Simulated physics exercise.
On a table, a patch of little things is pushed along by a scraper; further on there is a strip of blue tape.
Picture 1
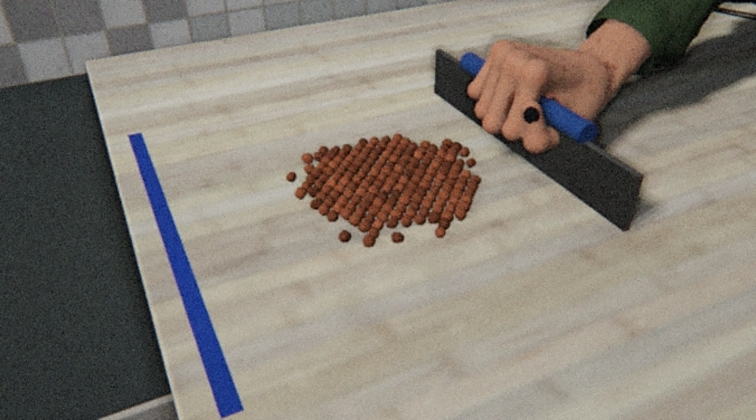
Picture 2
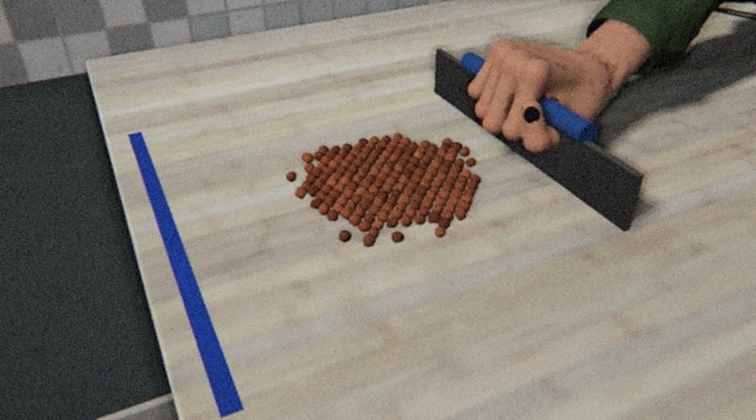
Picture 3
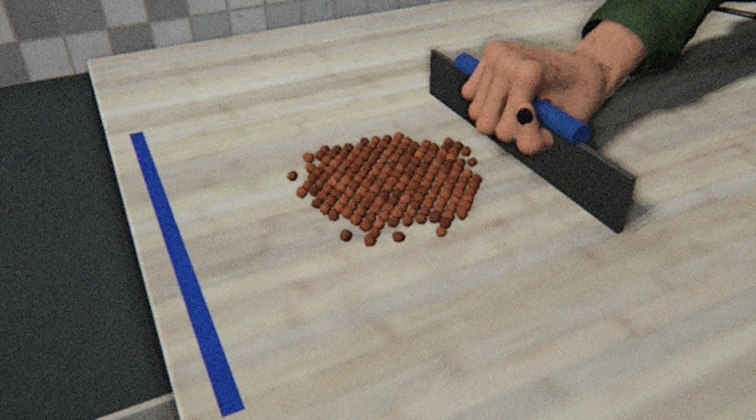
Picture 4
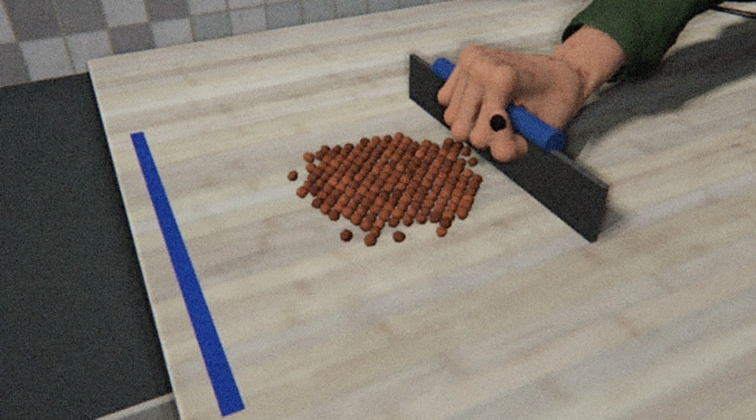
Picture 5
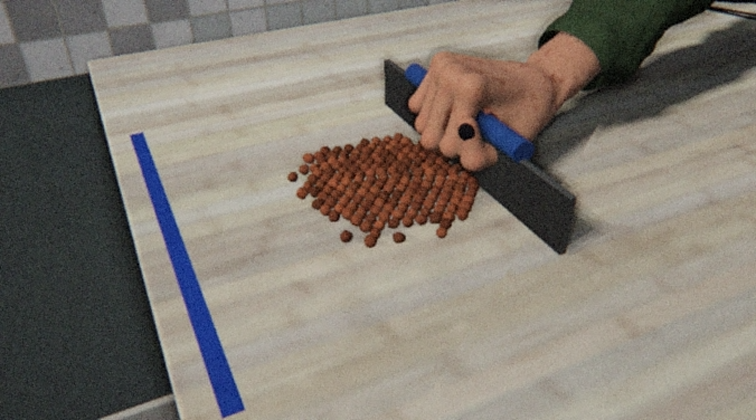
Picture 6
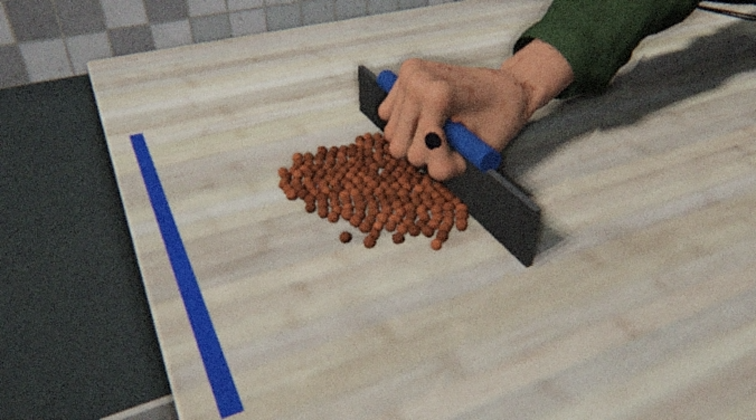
The footage shows a hand holding a dark scraper with a blue handle, at rest at first, then sliding it left across a pale wooden surface into a heap of reddish-brown pellets, pushing them toward a strip of blue tape.
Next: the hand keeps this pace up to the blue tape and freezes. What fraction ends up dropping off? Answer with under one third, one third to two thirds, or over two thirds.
The share that drops off is over two thirds.
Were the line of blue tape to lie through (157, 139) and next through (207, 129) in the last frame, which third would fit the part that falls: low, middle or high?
Between a third and two thirds, then under a third.
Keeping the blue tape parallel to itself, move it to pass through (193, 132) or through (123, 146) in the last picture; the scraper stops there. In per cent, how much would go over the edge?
Note: Case one around 20 in a hundred, case two around 100 in a hundred.
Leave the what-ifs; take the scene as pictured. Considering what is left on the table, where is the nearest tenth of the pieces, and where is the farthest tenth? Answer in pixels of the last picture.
It spans from around (179, 373) to around (119, 158).
Soon after the last picture, scraper still moving, near (295, 154); heap all on the table, its front near (177, 237).
A little later, scraper stopped at the blue tape; heap about two thirds over the edge.
Later still, scraper stopped at the blue tape; heap most over the edge.
At rest, scraper stopped at the blue tape; heap most over the edge.
